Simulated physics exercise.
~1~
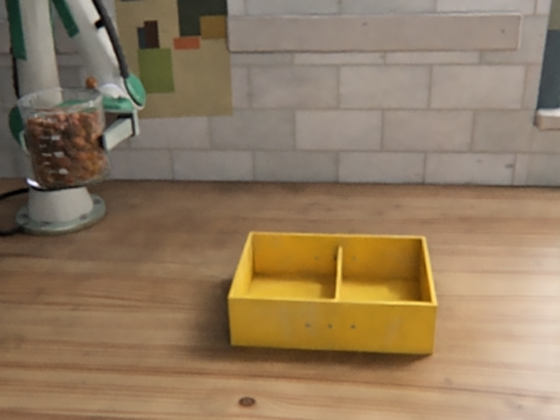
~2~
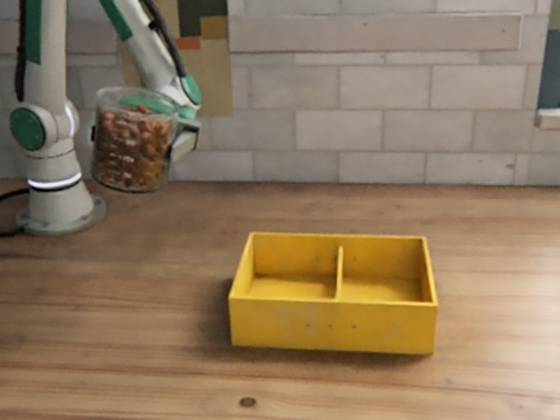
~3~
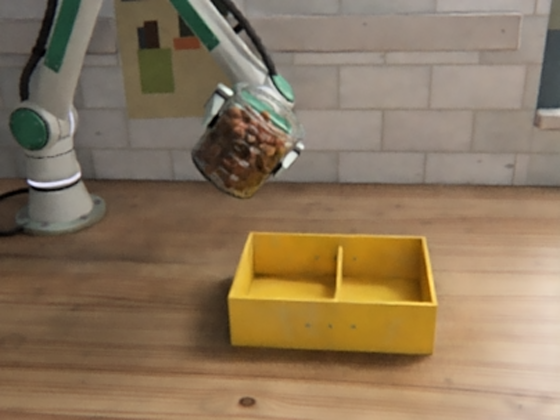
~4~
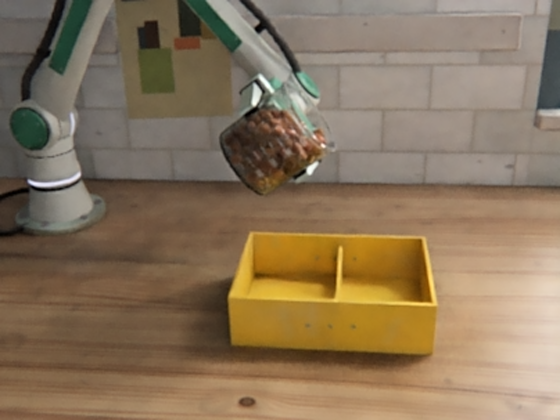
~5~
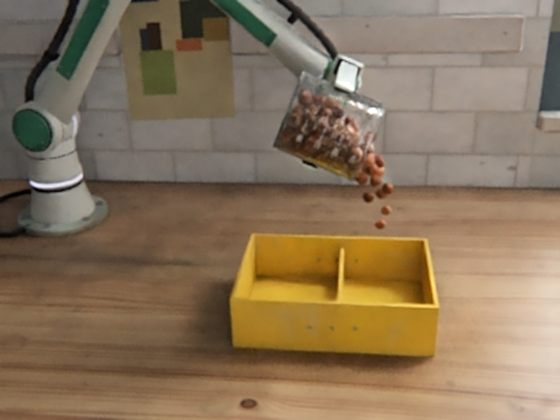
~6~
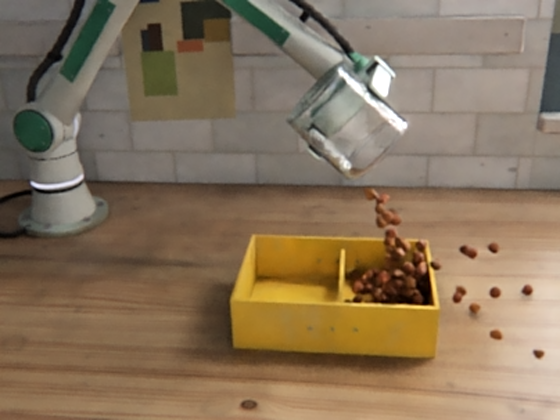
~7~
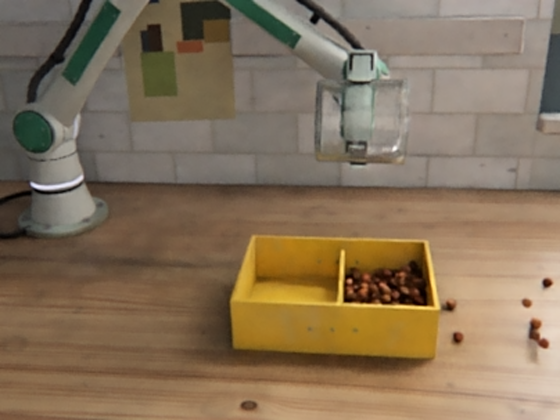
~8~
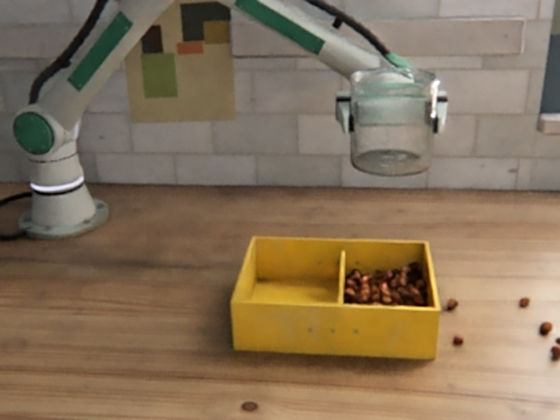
To begin with, a white and green robot arm holds a clear cup of hazelnuts at the left, behind a yellow box split into two parts on a wooden table. The arm carries the cup to the right, tilting it as it nears the box. Nuts start to spill over the lip, then pour down into the right-hand part while the cup turns upside down. Several bounce or fall onto the table to the right. The arm then swings the empty cup back upright, leaving a pile in the right part, the left part empty and a few nuts scattered outside.
